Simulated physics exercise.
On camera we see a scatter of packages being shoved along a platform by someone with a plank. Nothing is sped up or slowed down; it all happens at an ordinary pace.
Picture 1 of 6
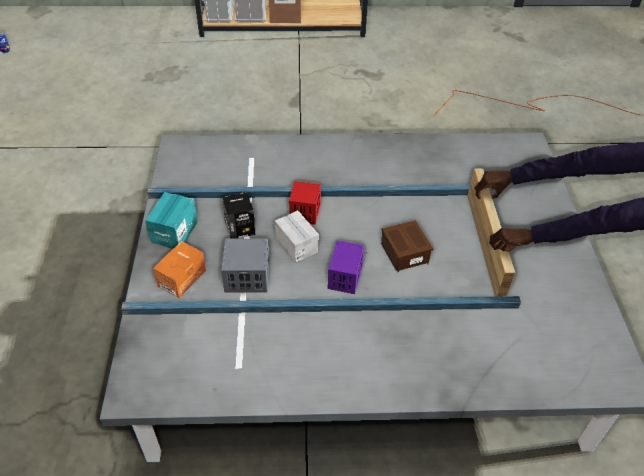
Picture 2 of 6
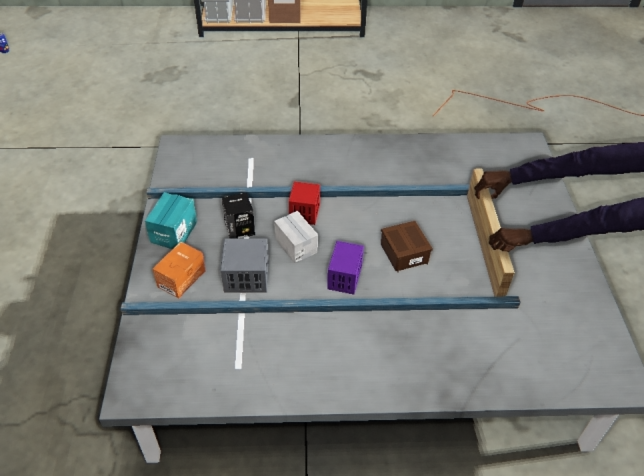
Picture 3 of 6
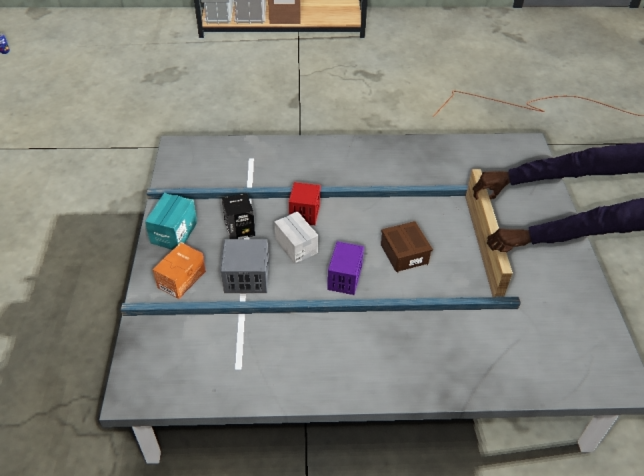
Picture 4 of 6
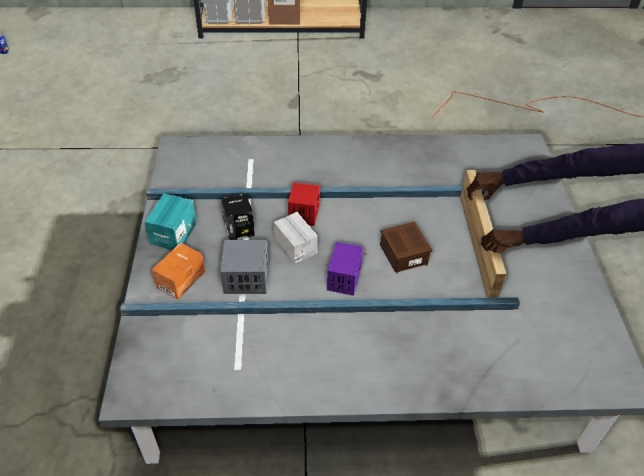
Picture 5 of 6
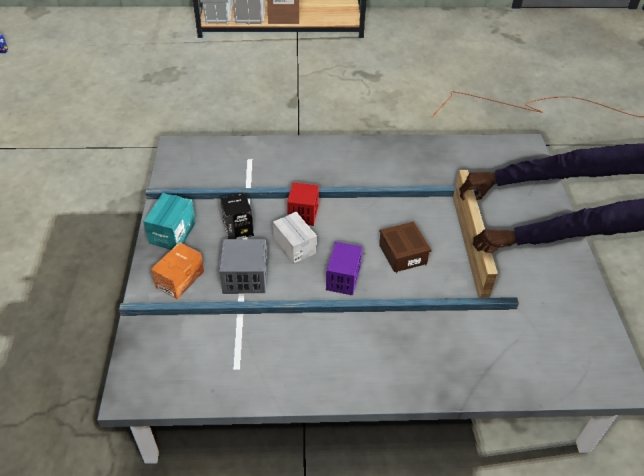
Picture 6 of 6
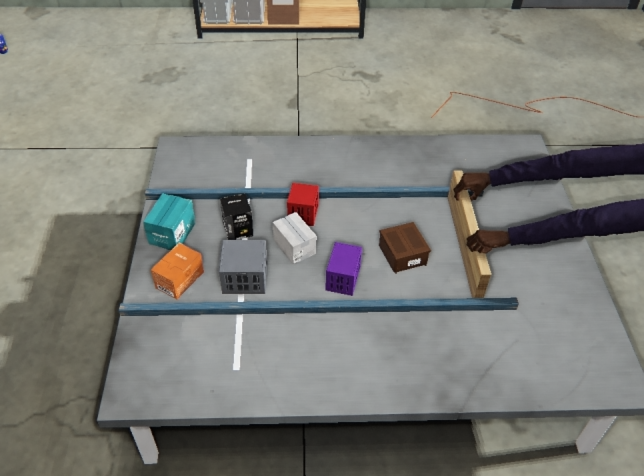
A wooden plank, gripped by two dark-sleeved arms reaching in from the right, starts near the right end of a grey table. The hands slide it slightly left between two blue rails, narrowing the gap to the brown box, while the eight scattered boxes and crates stay practically still.
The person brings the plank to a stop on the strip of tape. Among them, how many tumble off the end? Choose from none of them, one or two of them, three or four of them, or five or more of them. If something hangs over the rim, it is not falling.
None of them do.
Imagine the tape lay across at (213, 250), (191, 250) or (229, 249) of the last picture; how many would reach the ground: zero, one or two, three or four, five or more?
Result per tape, in order - either one or two / 3 or 4 / either one or two.
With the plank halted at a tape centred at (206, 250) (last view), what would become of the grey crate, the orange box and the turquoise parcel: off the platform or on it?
Well, the grey crate hangs in there, the orange box leaves the top, and the turquoise parcel leaves the top.
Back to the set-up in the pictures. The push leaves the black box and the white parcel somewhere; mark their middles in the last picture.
The black box ends at (180, 205) and the white parcel at (191, 231).
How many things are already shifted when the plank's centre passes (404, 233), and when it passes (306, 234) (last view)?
Respectively 1 and 6.
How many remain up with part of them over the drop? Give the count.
Tally: 2.
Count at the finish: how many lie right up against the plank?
It touches 3.
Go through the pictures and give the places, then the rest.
Turquoise parcel (172, 221); orange box (180, 270); black box (239, 216); plank (489, 231); tape (246, 248), in the first frame.
Orange box (180, 270); red crate (305, 203), in the second frame.
Black box (239, 217); grey crate (246, 266), in the third frame.
Turquoise parcel (171, 223); purple crate (345, 269), in the fourth frame.
Orange box (178, 271); plank (473, 232), in the fifth frame.
Turquoise parcel (170, 223); orange box (178, 271); black box (237, 217); plank (467, 233); tape (244, 249), in the sixth frame.
A little later, none off yet; turquoise parcel at rest near (170, 223); orange box at rest near (178, 271); black box at rest near (237, 217).
When it is over, the number that fall off is zero.
